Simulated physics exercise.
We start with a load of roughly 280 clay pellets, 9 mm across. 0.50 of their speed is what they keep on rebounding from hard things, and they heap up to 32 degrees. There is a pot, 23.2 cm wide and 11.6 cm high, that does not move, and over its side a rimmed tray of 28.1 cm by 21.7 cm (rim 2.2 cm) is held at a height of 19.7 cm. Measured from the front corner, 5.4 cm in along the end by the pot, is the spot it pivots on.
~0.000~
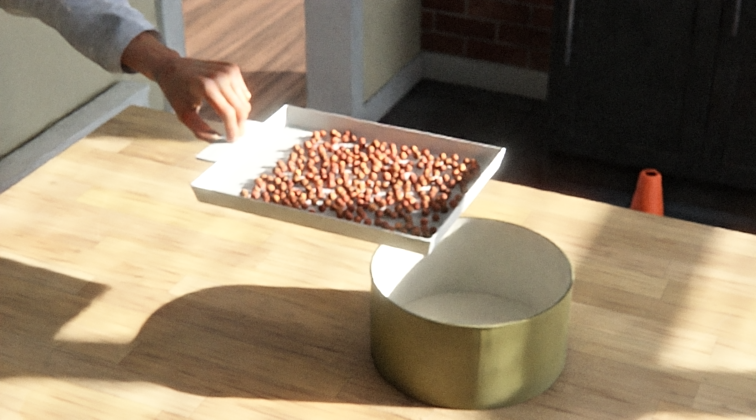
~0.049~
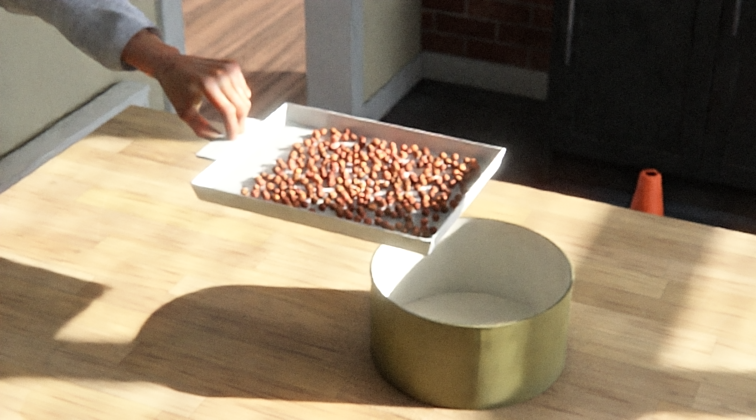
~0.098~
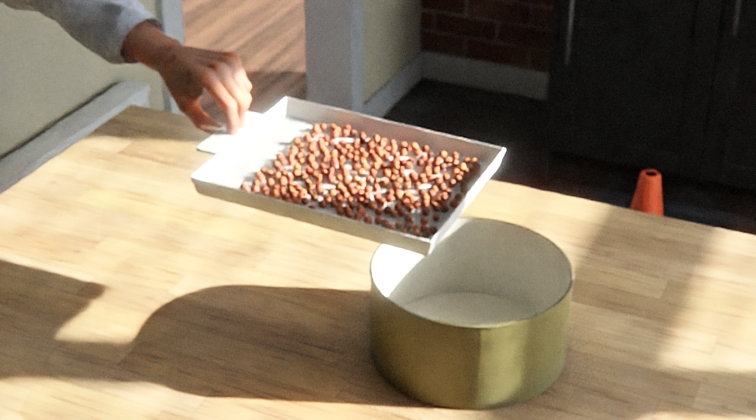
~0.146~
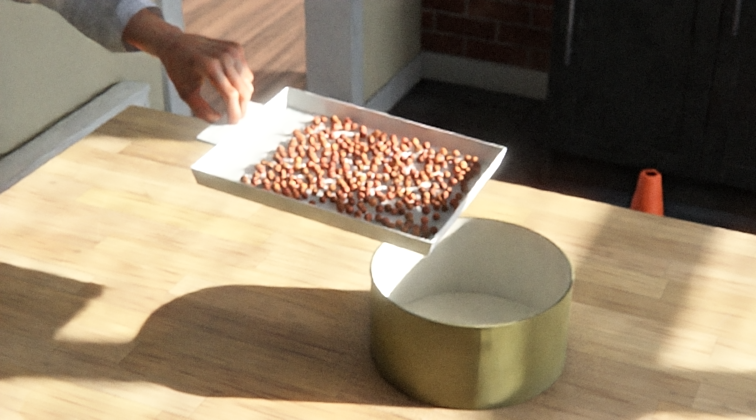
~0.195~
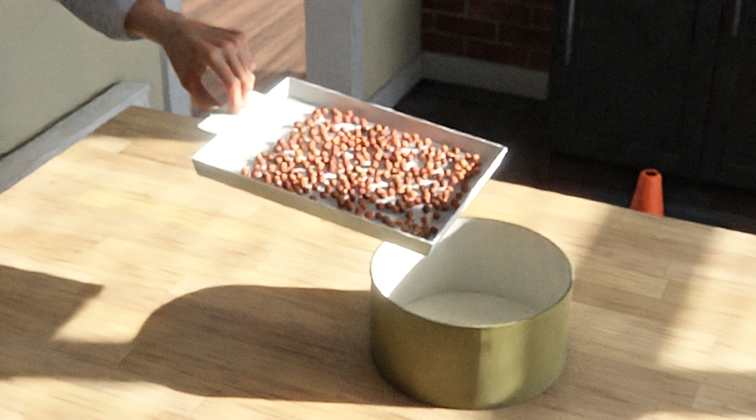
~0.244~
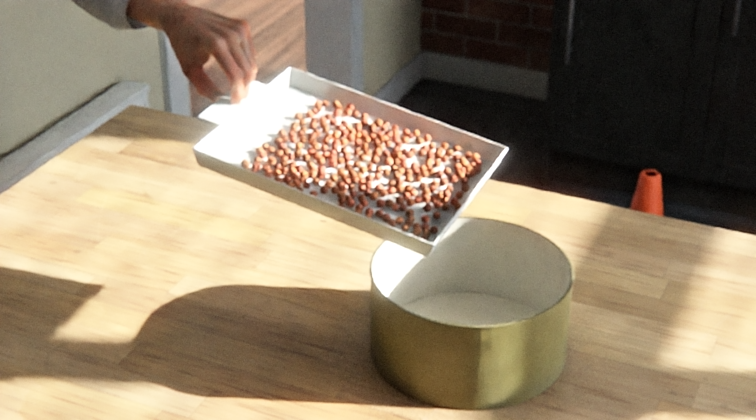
At the start, a hand holds the handle of a white rimmed tray of reddish-brown pellets, its front corner over a greenish-gold pot on a sunlit wooden table. The hand then gradually raises the handle end, tilting the tray slightly down toward the right, while the pellets stay spread across it and the pot remains still.
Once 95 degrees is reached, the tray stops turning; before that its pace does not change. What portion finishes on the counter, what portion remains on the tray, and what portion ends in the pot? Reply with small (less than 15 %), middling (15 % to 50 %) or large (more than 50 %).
Counter - middling, tray - small, pot - large.
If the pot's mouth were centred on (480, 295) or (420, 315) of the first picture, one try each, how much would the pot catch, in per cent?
I'd say close to 90 percent for the first spot and 65 percent for the second.
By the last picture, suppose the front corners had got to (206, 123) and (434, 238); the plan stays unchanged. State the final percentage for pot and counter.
Pot: 95, counter: 5.
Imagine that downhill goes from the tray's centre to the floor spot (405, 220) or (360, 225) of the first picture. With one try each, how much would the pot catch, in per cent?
Roughly 45 per cent on the first try and 25 per cent on the second.
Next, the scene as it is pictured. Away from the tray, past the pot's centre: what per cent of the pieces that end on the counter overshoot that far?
100 %.
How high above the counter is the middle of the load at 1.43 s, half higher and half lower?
Some 26 cm.
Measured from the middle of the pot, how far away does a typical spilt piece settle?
Distance: Roughly 20 cm.
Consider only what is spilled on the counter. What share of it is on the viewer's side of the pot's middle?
Estimate: Close to 90 per cent of the pieces.
After 0.96 s, tilt 50 degrees; the tray holds 100 %, the pot 0 %.
After 1.43 s, tilt 76 degrees; the tray holds 100 %, the pot 0 %.
Then, at 1.98 s, tilt 95 degrees; the tray holds 20 %, the pot 50 %.
At rest (2.8 s), counter 25 %, tray 0 %, pot 75 %.
